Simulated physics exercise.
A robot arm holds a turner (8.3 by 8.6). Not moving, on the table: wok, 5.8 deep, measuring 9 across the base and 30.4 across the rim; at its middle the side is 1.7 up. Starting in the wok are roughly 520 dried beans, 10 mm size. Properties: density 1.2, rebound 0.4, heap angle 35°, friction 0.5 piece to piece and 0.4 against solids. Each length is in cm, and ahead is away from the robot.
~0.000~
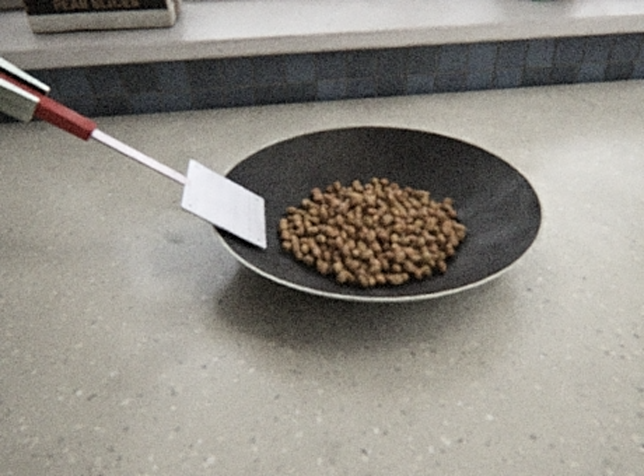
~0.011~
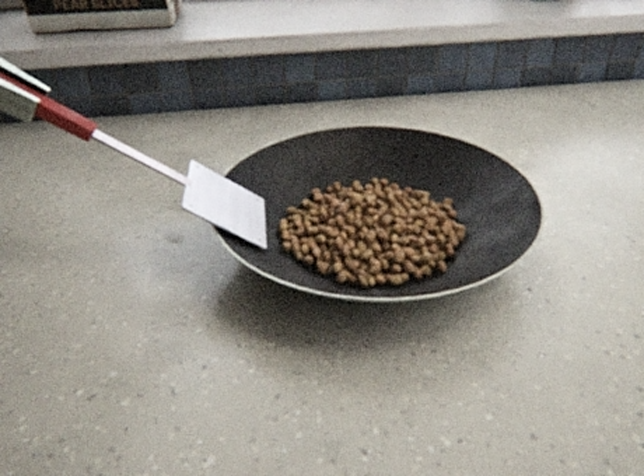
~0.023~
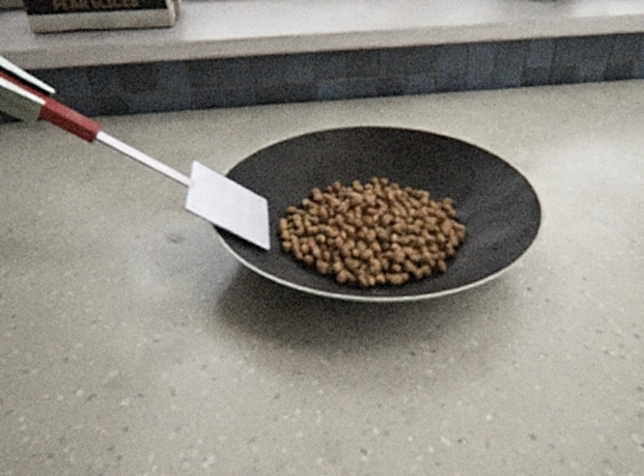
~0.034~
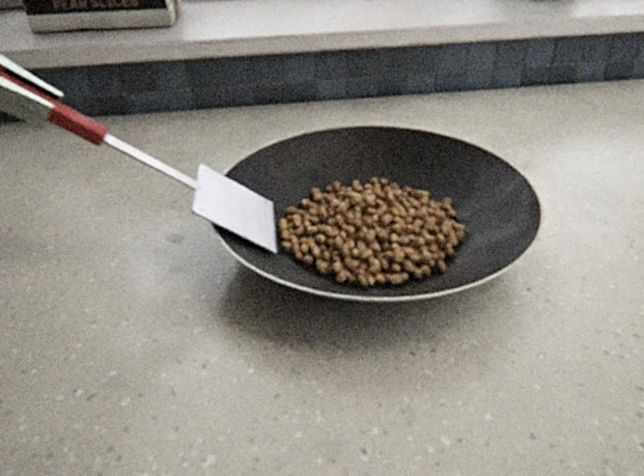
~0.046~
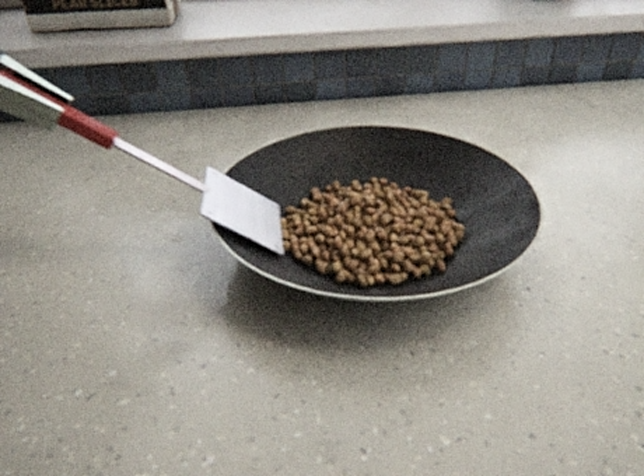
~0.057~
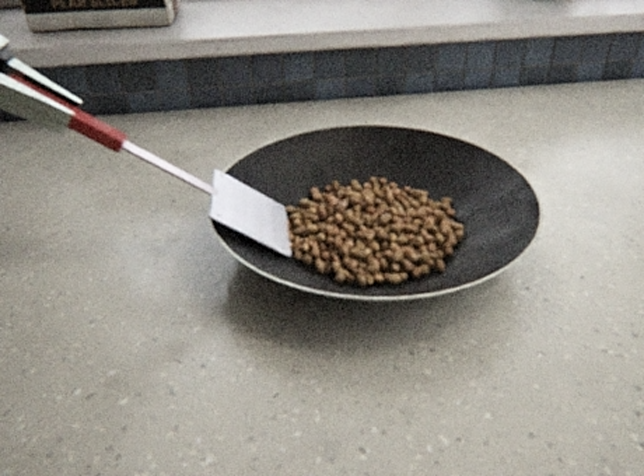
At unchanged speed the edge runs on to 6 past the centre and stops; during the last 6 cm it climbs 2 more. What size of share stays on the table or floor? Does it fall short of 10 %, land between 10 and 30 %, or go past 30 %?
It falls short of 10 %.
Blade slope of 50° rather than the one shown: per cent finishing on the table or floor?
I'd put it at about 0 per cent.
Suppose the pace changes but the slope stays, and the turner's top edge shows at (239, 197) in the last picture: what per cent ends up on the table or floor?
Near 15 in a hundred.
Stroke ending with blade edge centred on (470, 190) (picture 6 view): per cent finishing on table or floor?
15 %.
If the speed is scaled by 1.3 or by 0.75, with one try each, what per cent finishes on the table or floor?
About 0 and 0 per cent.
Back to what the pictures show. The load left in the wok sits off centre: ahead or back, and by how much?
6.0 cm ahead.
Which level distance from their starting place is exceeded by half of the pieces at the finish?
The figure is about 6 cm.
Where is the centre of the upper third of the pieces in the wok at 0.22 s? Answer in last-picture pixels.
Around (449, 200).
After 0.14 s, sloping 38°, highest piece 4 above the table; 525 in the wok.
After 0.22 s, sloping 38°, highest piece 6 above the table; 525 in the wok.
After 0.46 s, sloping 38°, highest piece 6 above the table; 525 in the wok.
After 1.51 s, sloping 38°, highest piece 6 above the table; 525 in the wok.
At rest, 525 in the wok. That is 0 % on the table or floor.
